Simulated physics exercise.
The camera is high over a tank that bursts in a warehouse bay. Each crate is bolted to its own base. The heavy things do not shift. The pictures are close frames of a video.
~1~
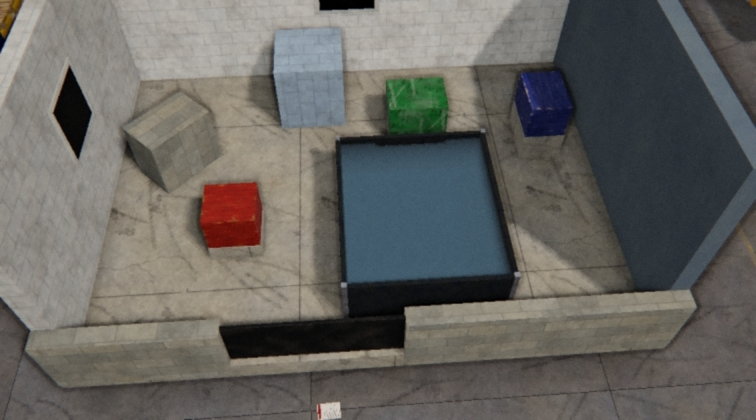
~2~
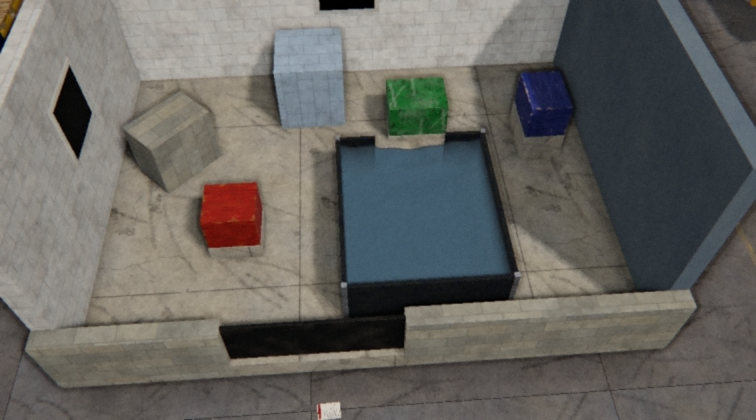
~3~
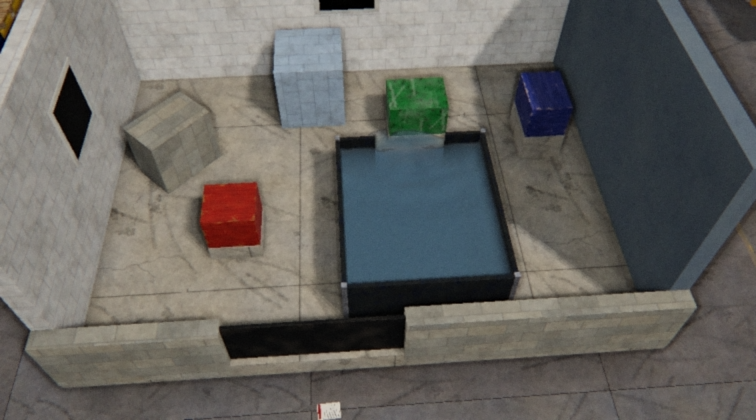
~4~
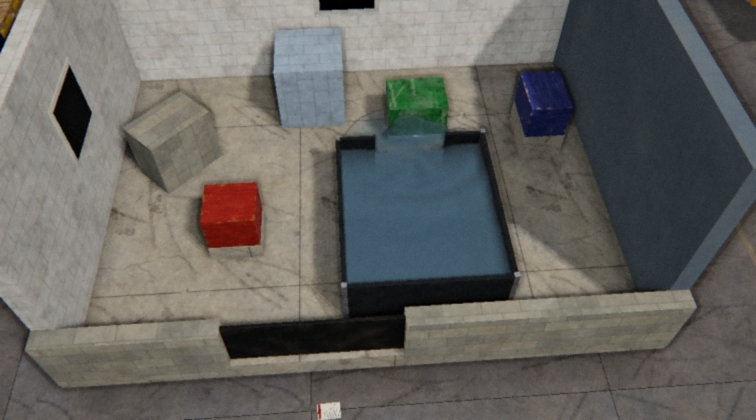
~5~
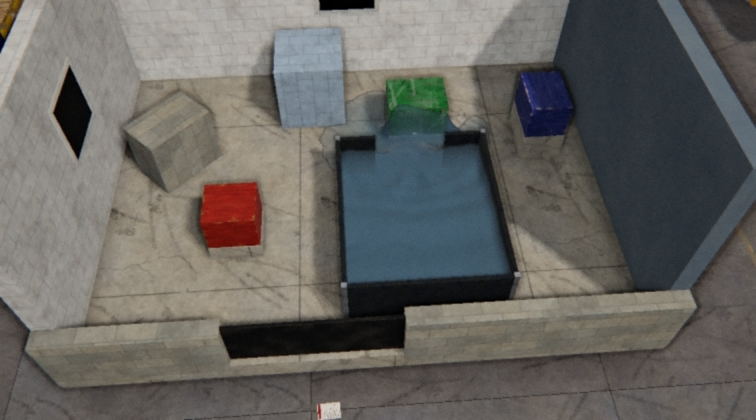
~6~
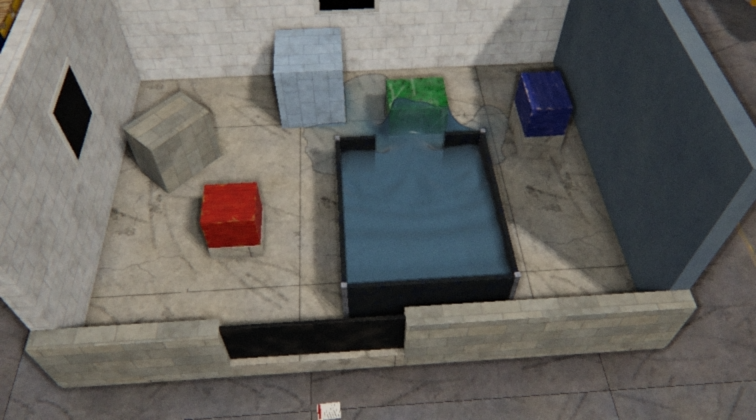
At first, a dark-rimmed tank full of blue water sits whole and still among colored blocks in a walled bay. Then a gap opens in its far side, and water pours out toward the green block, spreading around its base and fanning outward as ripples cross the tank's surface.
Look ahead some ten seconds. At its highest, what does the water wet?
The blue crate keeps dry; the green crate is soaked; the red crate keeps dry.
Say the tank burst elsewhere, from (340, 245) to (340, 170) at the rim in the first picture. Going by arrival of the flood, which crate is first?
That is the red one.
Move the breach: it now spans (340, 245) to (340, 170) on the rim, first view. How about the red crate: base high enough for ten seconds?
One by one: The red crate takes water.
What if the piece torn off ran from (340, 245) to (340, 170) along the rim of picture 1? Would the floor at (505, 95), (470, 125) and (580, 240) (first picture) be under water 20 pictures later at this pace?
One after the other: Clear, dry, no water.
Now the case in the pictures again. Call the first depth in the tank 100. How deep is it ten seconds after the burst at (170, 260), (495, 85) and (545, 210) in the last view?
In turn 16, 16 and 14 in a hundred.
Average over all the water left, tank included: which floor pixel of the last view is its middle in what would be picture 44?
Around (393, 197).
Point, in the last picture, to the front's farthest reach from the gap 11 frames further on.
Near (135, 110).
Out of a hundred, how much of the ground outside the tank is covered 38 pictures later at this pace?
I make it 95 per cent.
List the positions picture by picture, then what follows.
In the first picture, the water tank at (420, 206) is whole and still.
In the second picture, the front is at a hidden place, out from the gap on the water tank's far side.
In the third picture, the front is at a hidden place, out from the gap on the water tank's far side.
In the fourth picture, water pours out on the water tank's far side and has run to (381, 114).
In the fifth picture, water pours out on the water tank's far side and has run to (368, 96).
In the sixth picture, water pours out on the water tank's far side and has run to (359, 80).
A moment on, water covers 25 % of the floor; the blue crate water round its plinth, the green crate water round its plinth, the red crate not reached.
Next, water covers 50 % of the floor; the blue crate water round its plinth, the green crate water round its plinth, the red crate not reached.
Then, water covers 75 % of the floor; the blue crate water round its plinth, the green crate water round its plinth, the red crate water round its plinth.
Later, water covers 95 % of the floor; the blue crate water round its plinth, the green crate water round its plinth, the red crate water round its plinth.
In the end, water covers 100 % of the floor; the blue crate stayed above the water, the green crate was topped, the red crate stayed above the water.
